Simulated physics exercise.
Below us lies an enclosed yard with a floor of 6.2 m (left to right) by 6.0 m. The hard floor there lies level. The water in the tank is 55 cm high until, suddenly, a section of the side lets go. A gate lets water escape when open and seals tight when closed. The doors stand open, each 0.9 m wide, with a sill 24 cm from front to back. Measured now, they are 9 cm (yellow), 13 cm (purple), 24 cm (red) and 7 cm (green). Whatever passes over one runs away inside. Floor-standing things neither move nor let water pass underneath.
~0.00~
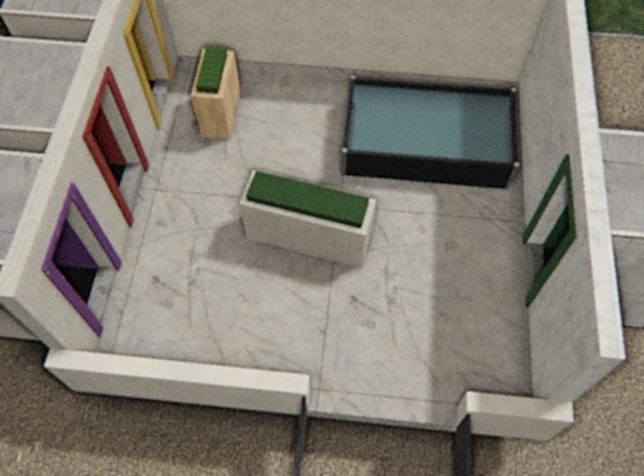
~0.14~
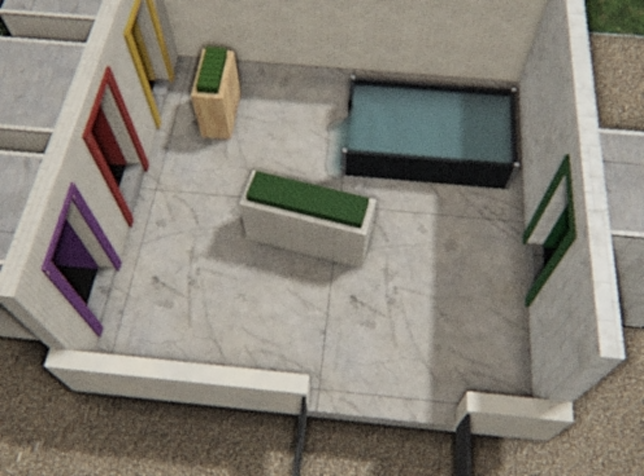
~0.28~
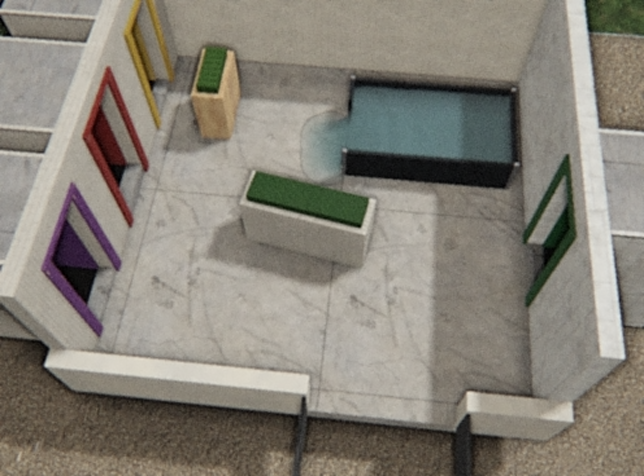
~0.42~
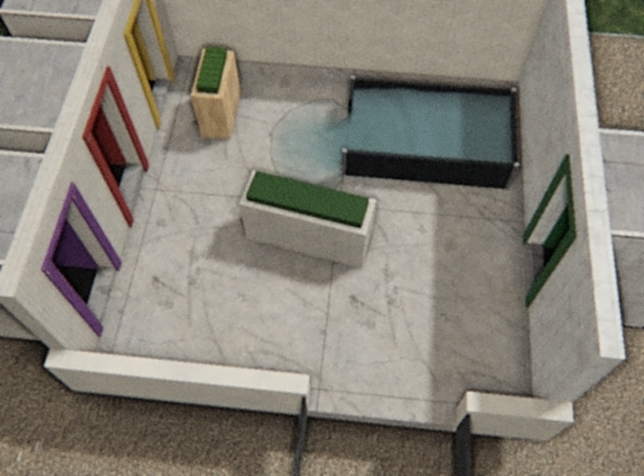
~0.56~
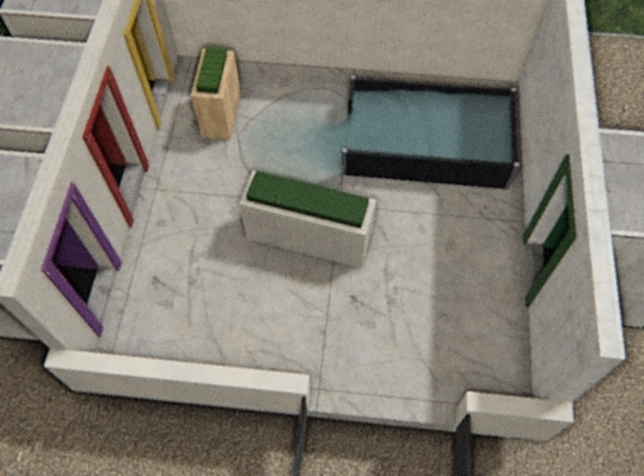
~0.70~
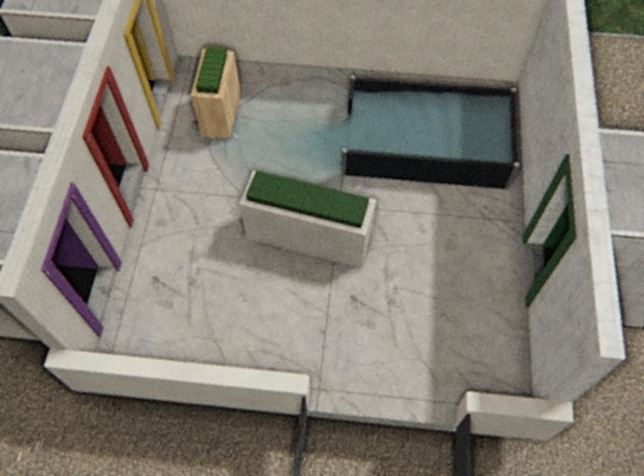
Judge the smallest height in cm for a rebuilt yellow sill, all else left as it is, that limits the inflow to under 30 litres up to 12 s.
Roughly 11 cm at the least.
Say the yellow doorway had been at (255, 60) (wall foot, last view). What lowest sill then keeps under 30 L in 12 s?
It needs about 16 cm.
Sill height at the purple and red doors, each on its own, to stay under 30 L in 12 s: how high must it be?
You'd want about 6.0 centimetres at purple and about 19 centimetres at red.
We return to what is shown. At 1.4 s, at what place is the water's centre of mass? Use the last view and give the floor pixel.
About (381, 146).
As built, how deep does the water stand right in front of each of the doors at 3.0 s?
Centimetres: Yellow = 10, purple = 8, red = 25, green = 0.
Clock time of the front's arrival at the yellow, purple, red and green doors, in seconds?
The yellow door at 1.8 s, the purple door at 2.2 s, the red door at 1.4 s, the green door at 7.5 s.
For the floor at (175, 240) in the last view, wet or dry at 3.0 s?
At that moment it's submerged.
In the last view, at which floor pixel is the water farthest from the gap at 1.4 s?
Close to pixel (141, 188).
After 1.4 s water covers 25 % of the floor, deepest (28 cm) near (335, 150); it has not reached the yellow door.
After 3.0 s water covers 45 % of the floor, deepest (26 cm) near (136, 207); 10 cm at the yellow door, 0 litres in over its 9 cm sill.
After 12.0 s water covers 100 % of the floor, deepest (10 cm) near (373, 87); 5 cm at the yellow door, 50 litres in over its 9 cm sill.
At the yellow door as built, the water arrived by 1.8 s and peaked near 17 cm at 4.4 s.
Run again over the same 12 s with other heights there, 44 litres in over 9.5 cm, 15 litres over 13 cm. The limit of 30 litres is kept from about 11 cm up.
